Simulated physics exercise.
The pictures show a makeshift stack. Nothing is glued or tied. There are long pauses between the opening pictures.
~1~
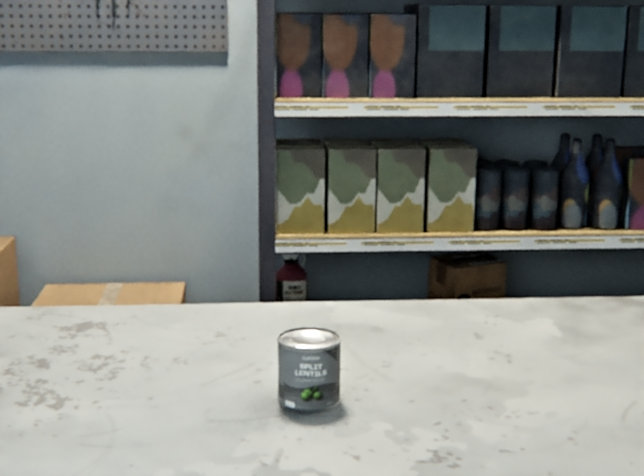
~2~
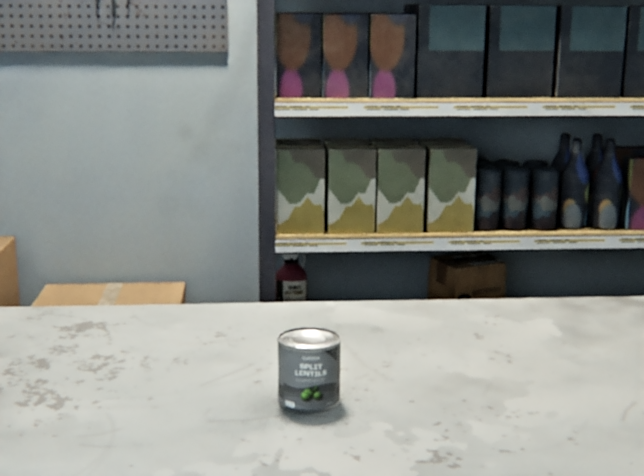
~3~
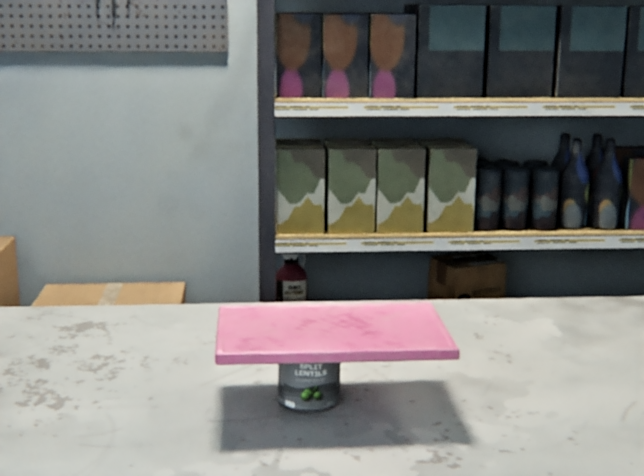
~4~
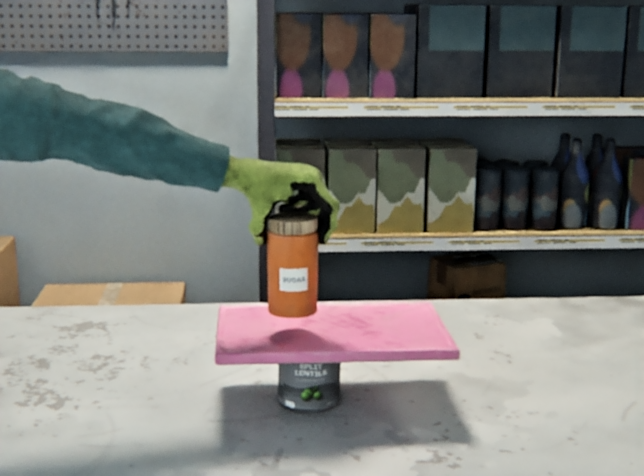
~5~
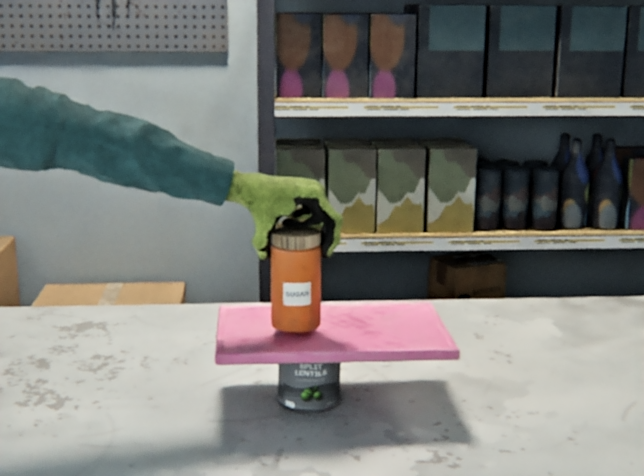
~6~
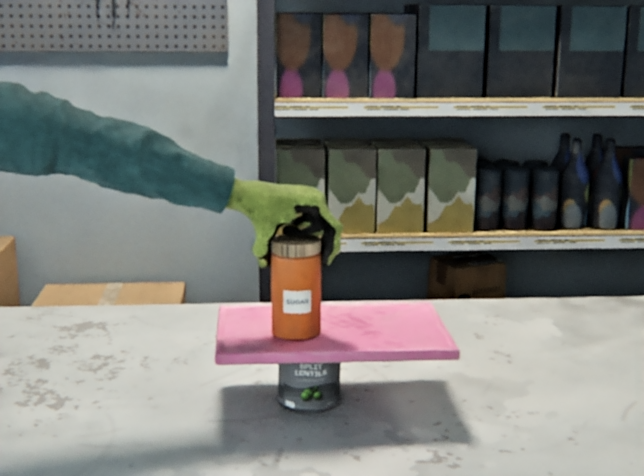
In the video, a grey tin sits alone on a pale countertop before a pink board appears balanced on top of it. A green-gloved hand then lowers an orange jar onto the board and remains at its lid.
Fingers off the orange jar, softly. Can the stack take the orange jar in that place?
It holds.
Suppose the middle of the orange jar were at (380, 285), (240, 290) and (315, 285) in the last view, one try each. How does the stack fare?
In the first case it comes apart; in the second case it keeps its balance; in the third case it stays up.
Then, 0.30 s past the last view, nothing moves.
Then, 0.70 s past the last view, orange jar resting near (296, 287).
Finally, all 3 still in place. Final places as the last picture's camera would see them, orange jar near (296, 287). The stack stays up.
